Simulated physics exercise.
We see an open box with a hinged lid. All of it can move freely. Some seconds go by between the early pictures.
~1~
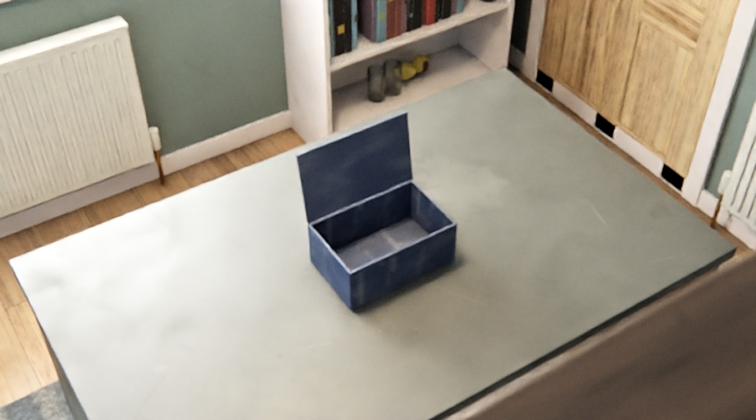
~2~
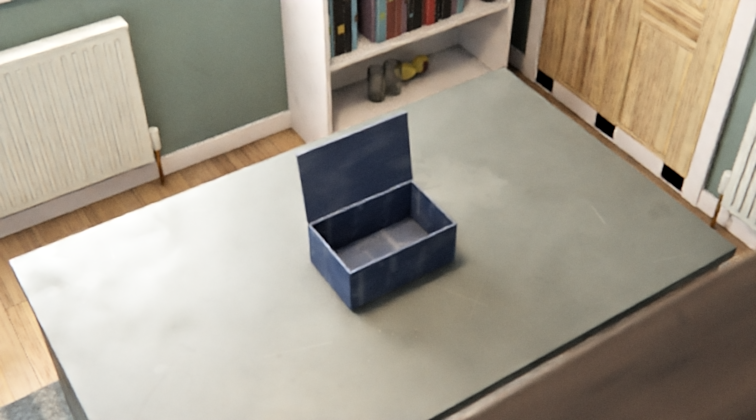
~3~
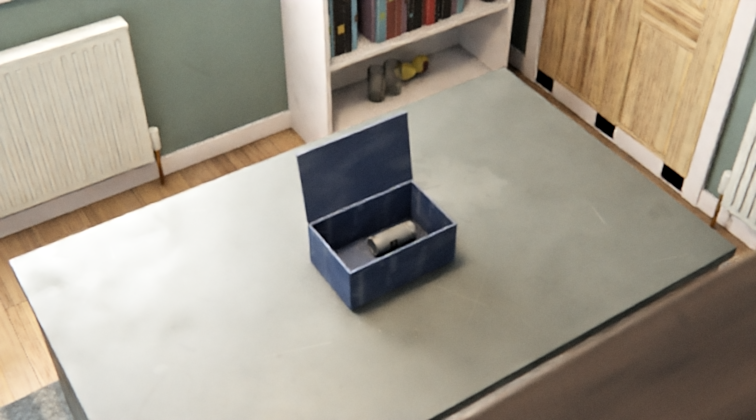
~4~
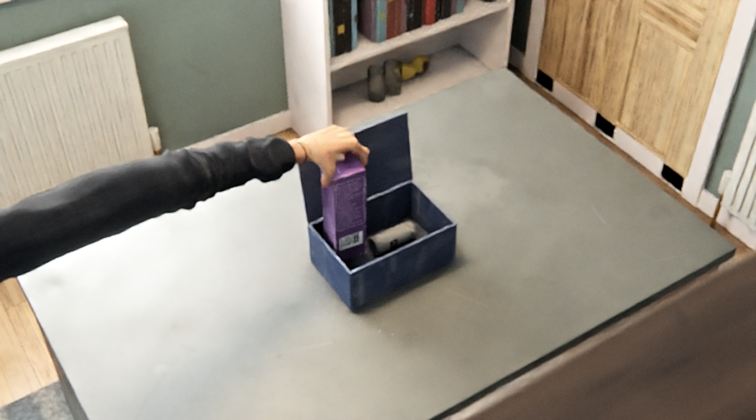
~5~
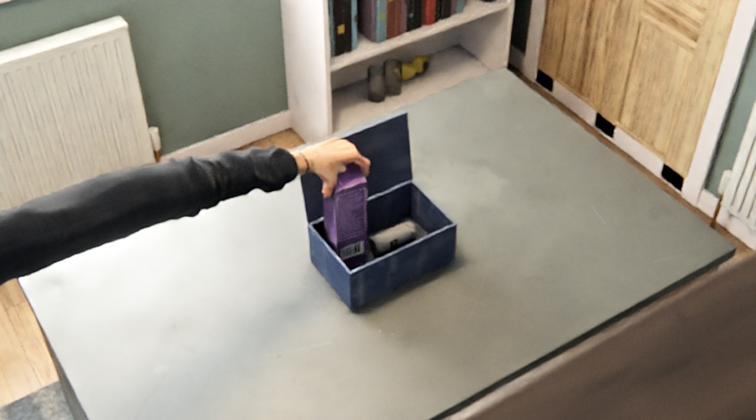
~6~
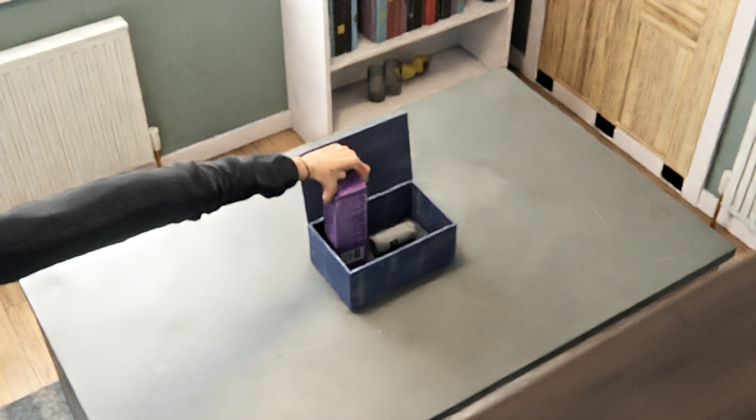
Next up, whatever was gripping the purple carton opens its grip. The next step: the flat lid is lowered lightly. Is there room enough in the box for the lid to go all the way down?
No, there is not.
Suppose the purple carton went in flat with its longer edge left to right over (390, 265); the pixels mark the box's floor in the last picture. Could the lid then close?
The lid goes all the way down.
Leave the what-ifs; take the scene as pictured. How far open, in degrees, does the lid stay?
Roughly 85 degrees above the rim.
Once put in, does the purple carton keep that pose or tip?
It keeps its pose.
Then, 1.00 s after the last picture, lid starting down.
Then, 2.20 s after the last picture, lid 83° above the rim.
Then, 4.20 s after the last picture, purple carton resting near (345, 224).
At rest, lid 83° above the rim; both in place. Seen from the same camera at the end, purple carton near (344, 223).
